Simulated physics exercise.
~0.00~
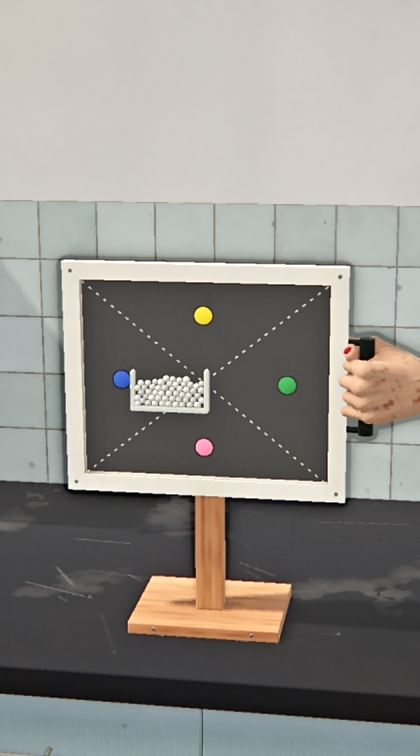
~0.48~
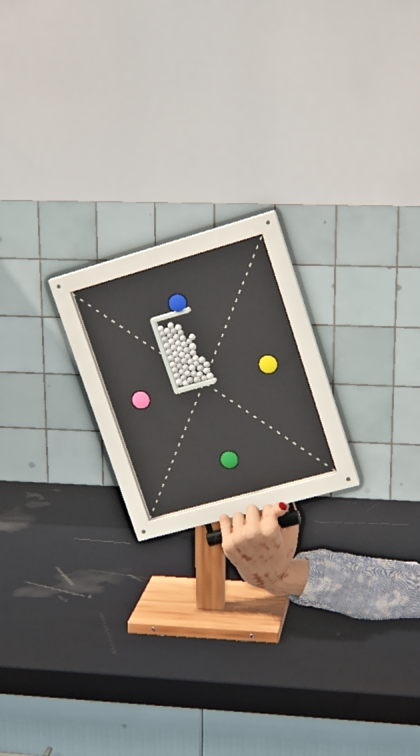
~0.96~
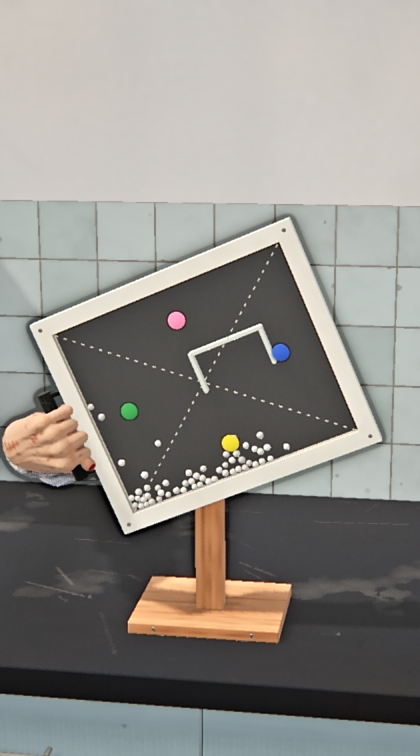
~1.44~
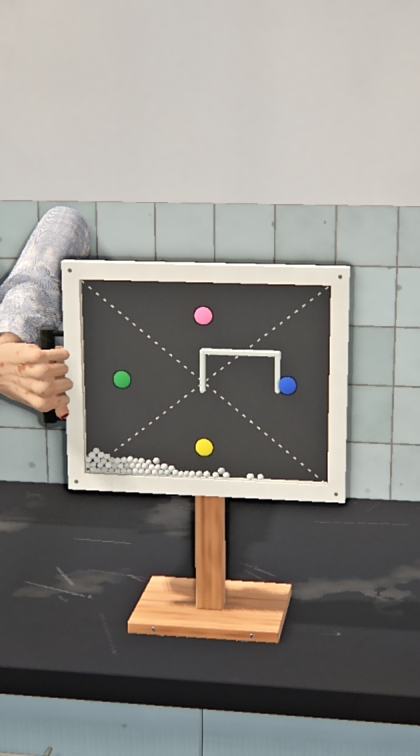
At the start, a hand holds the black handle on the right of a white-framed dark case on a wooden stand, where small white beads fill an open tray beside the blue sticker. The hand swings the case clockwise, bringing the handle to the bottom and tipping the tray onto its side, with the beads still heaped in it. As the turn continues, the tray rolls over and the beads spill toward the lower left, a few scattering. Finally the case sits level, upside down, with the handle at left. The emptied tray hangs inverted, and the beads lie along the bottom, mostly in yellow's wedge and partly in green's, thickest at left.
